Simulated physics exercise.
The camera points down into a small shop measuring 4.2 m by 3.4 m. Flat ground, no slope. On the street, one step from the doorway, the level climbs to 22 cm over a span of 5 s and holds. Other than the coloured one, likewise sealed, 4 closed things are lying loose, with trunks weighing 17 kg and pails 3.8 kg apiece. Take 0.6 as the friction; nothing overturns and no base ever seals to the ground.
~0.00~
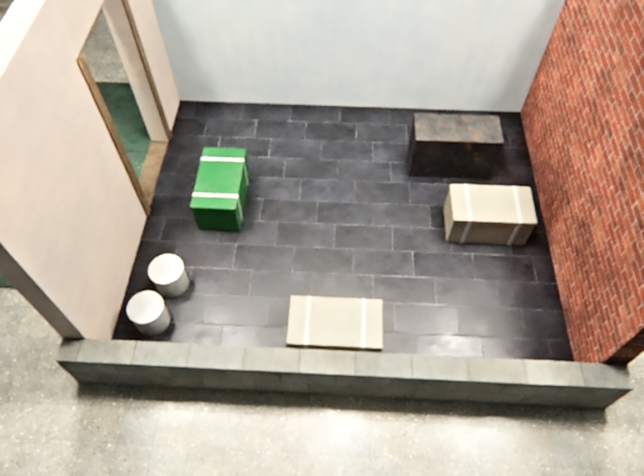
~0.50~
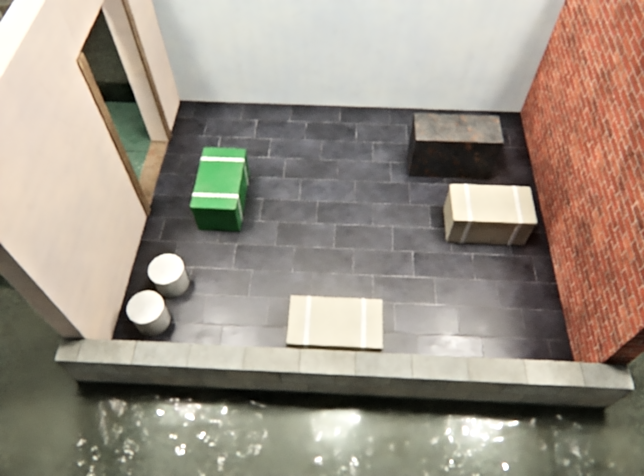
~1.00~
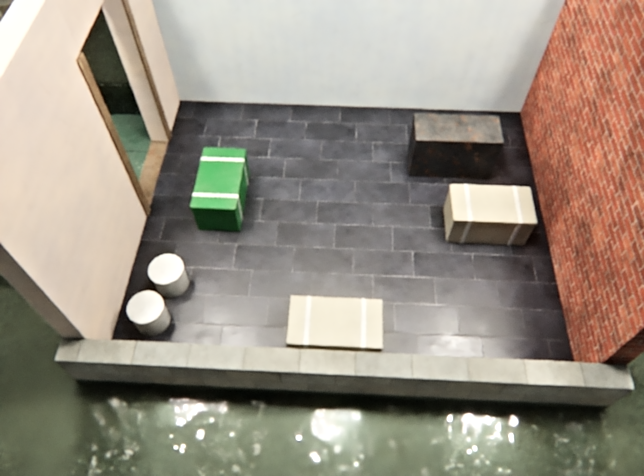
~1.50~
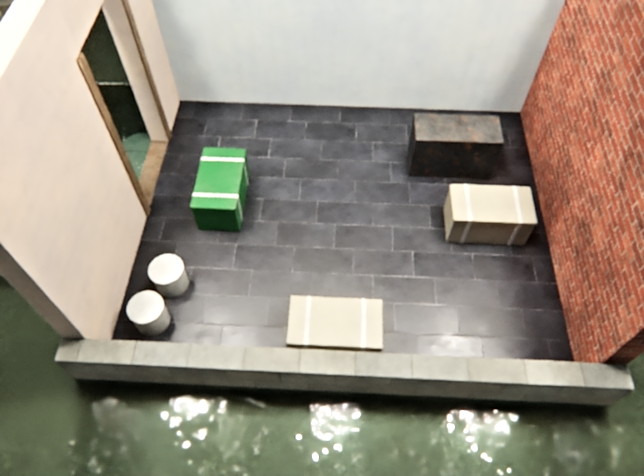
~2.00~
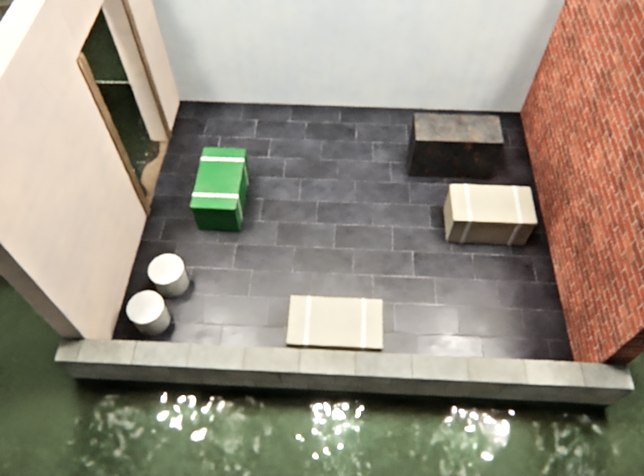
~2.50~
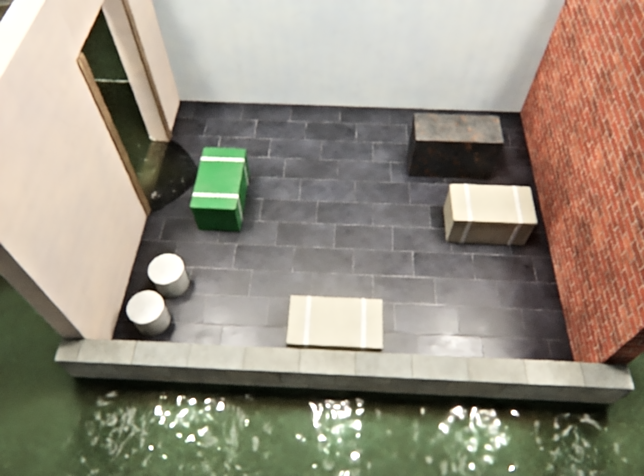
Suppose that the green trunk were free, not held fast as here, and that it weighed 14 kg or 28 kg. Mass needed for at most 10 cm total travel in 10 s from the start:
Neither.
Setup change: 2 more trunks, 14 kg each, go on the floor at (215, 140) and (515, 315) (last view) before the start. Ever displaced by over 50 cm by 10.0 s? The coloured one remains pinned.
In order: Above the mark, within the mark.
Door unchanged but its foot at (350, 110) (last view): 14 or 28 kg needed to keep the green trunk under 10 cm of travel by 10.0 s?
There just the heavier succeeds.
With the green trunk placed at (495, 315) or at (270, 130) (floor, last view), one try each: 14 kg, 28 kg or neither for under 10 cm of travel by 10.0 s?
Try by try, no option works; no option works.
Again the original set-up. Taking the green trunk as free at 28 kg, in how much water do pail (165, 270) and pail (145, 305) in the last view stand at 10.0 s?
First about 3 cm, second about 6 cm.
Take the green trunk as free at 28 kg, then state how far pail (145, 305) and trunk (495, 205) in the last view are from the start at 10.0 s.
80 cm, 80 cm.
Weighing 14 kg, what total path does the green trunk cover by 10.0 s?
Total path: Approx. 350 cm.
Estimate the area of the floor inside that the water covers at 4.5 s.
Somewhere around 4.0 m2, roughly.
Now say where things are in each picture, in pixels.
The green trunk at (219, 177), on the bottom; 0.0 m2 under water; 0 of 5 have shifted, in the first frame.
The green trunk at (219, 177), on the bottom; 0.0 m2 under water; 0 of 5 have shifted, in the second frame.
The green trunk at (219, 177), on the bottom; 0.0 m2 under water; 0 of 5 have shifted, in the third frame.
The green trunk at (219, 177), on the bottom; 0.0 m2 under water; 0 of 5 have shifted, in the fourth frame.
The green trunk at (219, 177), on the bottom; water covers 0.0 m2; 0 of 5 have shifted, in the fifth frame.
The green trunk at (219, 177), on the bottom; 0.3 m2 under water; 0 of 5 have shifted, in the sixth frame.
After 3.5 s the green trunk would be 8 cm from its start with 14 kg and 0 cm from its start with 28 kg; 4 cm of water round it then.
After 4.5 s the green trunk would be 63 cm from its start with 14 kg and 11 cm from its start with 28 kg; 5 cm of water round it then.
After 7.0 s the green trunk would be 214 cm from its start with 14 kg and 99 cm from its start with 28 kg; 5 cm of water round it then.
After 10.0 s the green trunk would be 295 cm from its start with 14 kg and 147 cm from its start with 28 kg; 6 cm of water round it then.
